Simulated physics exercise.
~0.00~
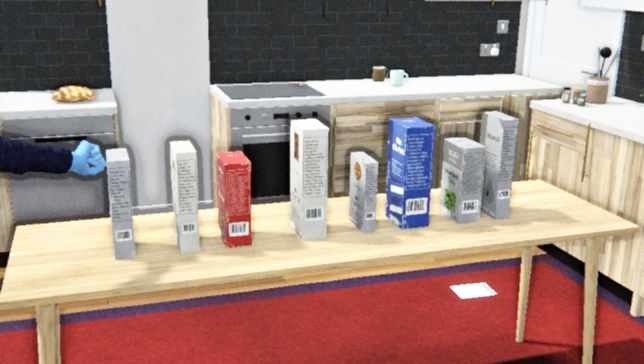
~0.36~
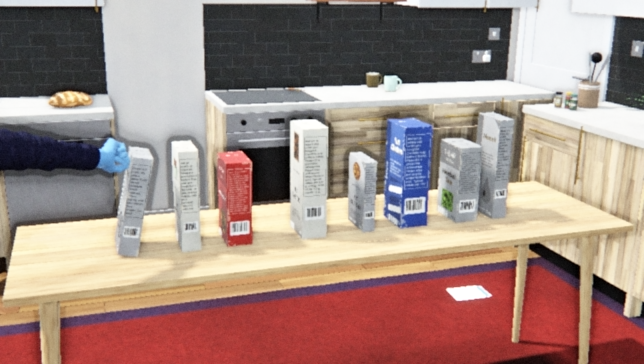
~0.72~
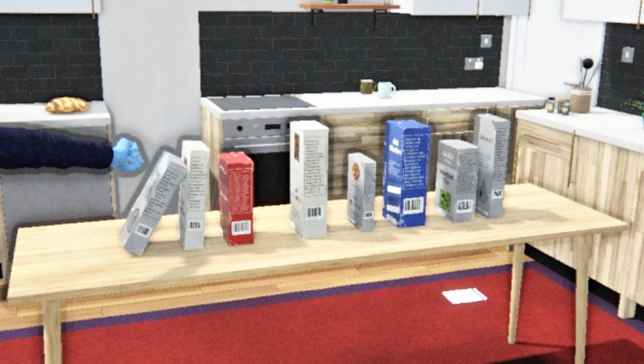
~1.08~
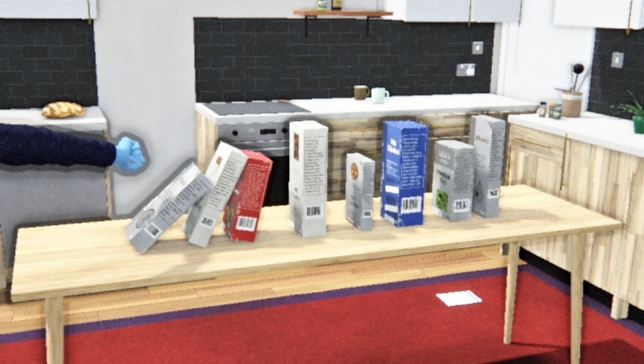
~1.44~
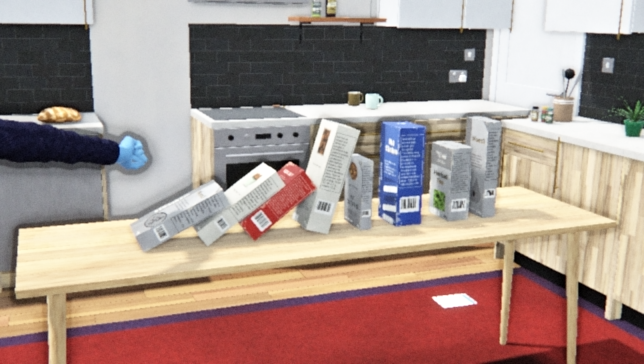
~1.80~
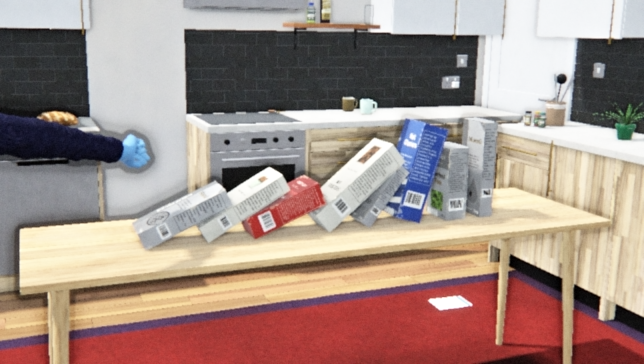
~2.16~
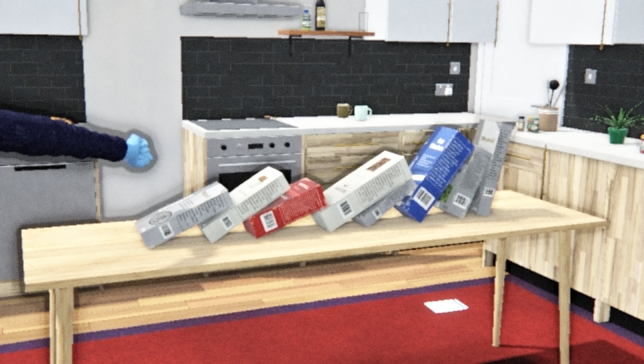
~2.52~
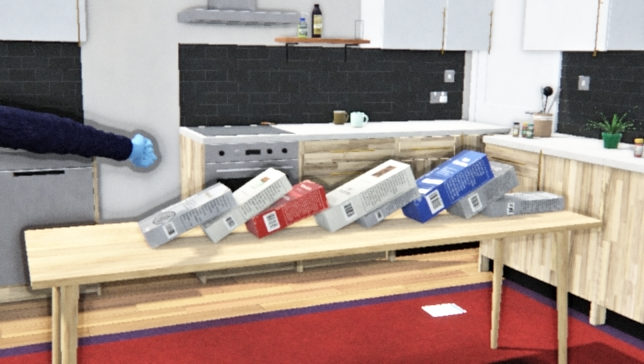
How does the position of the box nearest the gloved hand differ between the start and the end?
At the start the box stands upright on the table, and at the end it lies tipped over on its side.
